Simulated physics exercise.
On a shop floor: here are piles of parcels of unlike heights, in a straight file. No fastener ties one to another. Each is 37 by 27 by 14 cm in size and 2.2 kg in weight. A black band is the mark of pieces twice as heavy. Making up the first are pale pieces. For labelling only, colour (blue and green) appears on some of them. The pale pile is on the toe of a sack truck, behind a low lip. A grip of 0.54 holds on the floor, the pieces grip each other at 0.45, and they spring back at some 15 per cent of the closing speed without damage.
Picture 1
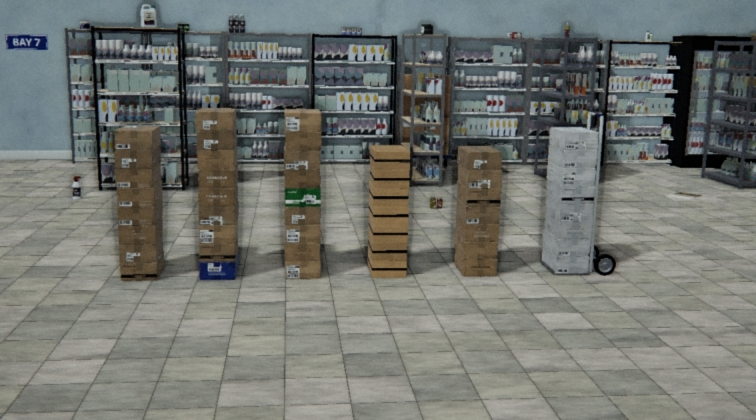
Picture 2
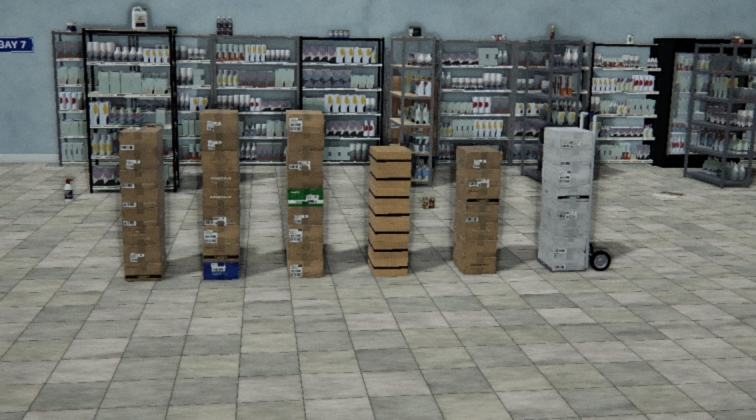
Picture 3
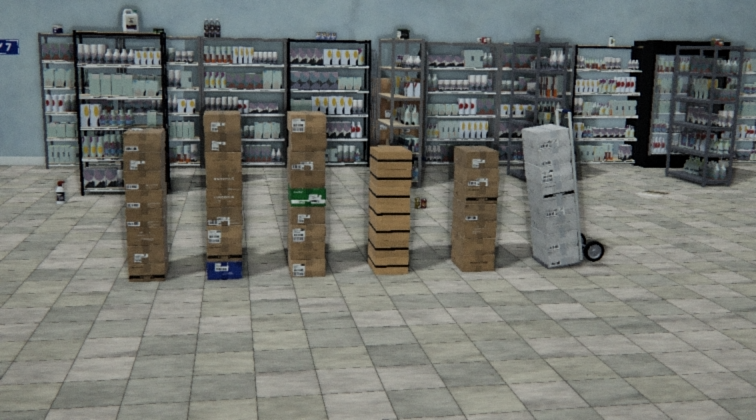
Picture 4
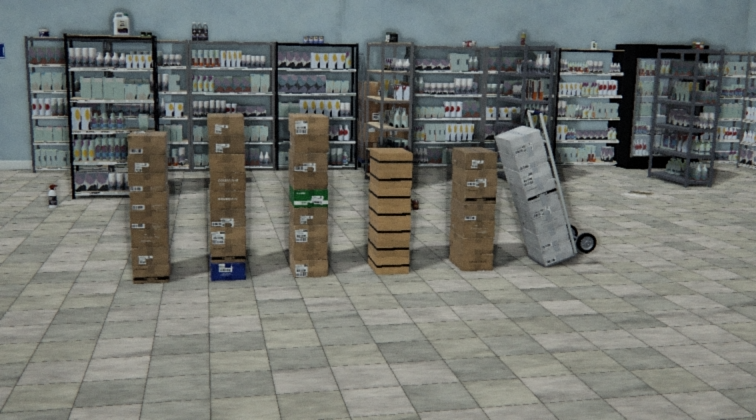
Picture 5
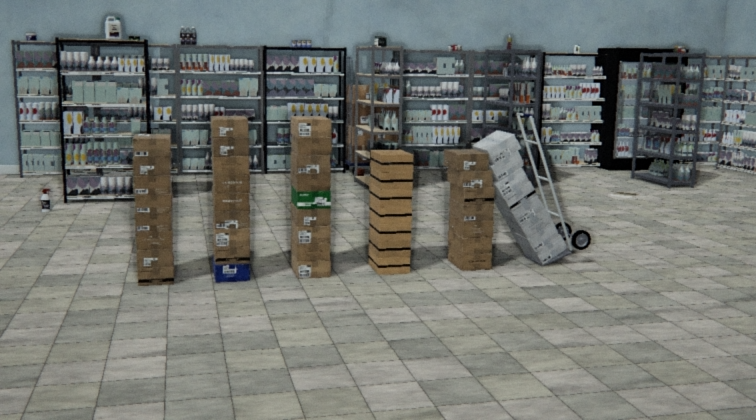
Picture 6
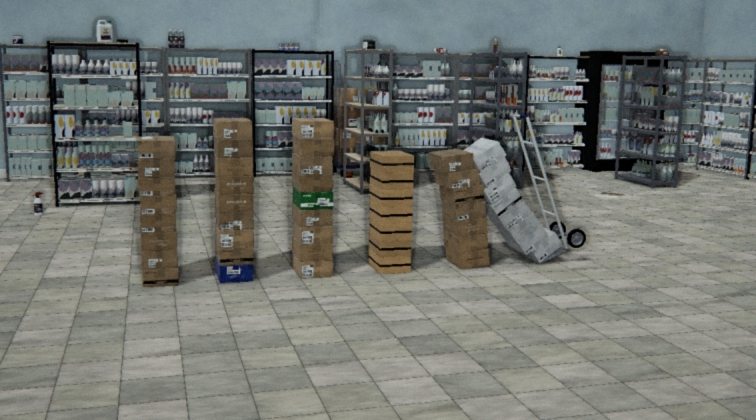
A pale grey stack of boxes on a hand truck stands at the right end of a row of brown stacks, one with a green box midway and another with a blue box at its base. Behind them, stocked shelves line a blue wall above a tiled floor, seen from slightly above. As the camera circles slightly, the hand truck tilts left and its stack bends against the neighbouring brown one.
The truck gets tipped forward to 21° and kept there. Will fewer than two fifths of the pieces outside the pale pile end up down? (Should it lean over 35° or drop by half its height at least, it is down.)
Watch, a share past two in five will go down.
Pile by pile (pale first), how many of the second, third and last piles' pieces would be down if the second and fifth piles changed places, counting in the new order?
After the swap, the second pile would have 9 down, the third 7 and the last 8.
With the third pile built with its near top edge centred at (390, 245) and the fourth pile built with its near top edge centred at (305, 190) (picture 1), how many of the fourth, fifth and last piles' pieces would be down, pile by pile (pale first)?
Counts down - fourth: 0; fifth: 0; last: 0.
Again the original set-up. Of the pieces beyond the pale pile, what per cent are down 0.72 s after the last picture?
By then, 20 per cent.
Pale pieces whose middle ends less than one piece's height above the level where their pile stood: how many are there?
I count 2 in total.
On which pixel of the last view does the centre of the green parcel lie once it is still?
Its middle finishes near pixel (224, 238) of the last picture.
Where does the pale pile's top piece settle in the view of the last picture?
Roughly at (429, 211).
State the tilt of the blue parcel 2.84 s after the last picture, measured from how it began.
About 0°.
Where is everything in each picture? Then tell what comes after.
In the first frame (each place is the centre of the face we see best; the camera moves round a little), truck frame (600, 148) 0° forward; green parcel (303, 198); blue parcel (217, 271); the others all in place.
In the second frame, truck frame (593, 147) 1° forward; green parcel (306, 198).
In the third frame, truck frame (572, 142) 9° forward, top of the pale pile leaning 9°; green parcel (308, 198); the others all in place.
In the fourth frame, truck frame (548, 142) 18° forward, top of the pale pile leaning 20°; green parcel (311, 199); the others all in place.
In the fifth frame, truck frame (539, 144) 21° forward, top of the pale pile leaning 30°; green parcel (314, 200); 2 have shifted.
In the sixth frame, truck frame (535, 144) 21° forward, top of the pale pile leaning 33°; green parcel (317, 201); blue parcel (237, 274); steepest lean 6°, the parcel at (459, 163); 7 have shifted.
Then, 0.72 s later than the last frame, 8 of the pale pile down; 7 of the 40 other parcels down.
Then, 1.92 s later than the last frame, 8 of the pale pile down; 17 of the 40 other parcels down; green parcel tilted 21°, 7 cm lower; blue parcel tilted 9°.
Then, 2.84 s later than the last frame, 8 of the pale pile down; 38 of the 40 other parcels down; green parcel tilted 45°, 31 cm lower; blue parcel moved 41 mm.
When it is over, 8 of the pale pile down; 38 of the 40 other parcels down; green parcel tilted 45°, 31 cm lower; blue parcel moved 42 mm. That is 95 per cent. In pixels of the last frame, middles, green parcel near (224, 238), blue parcel near (229, 268).
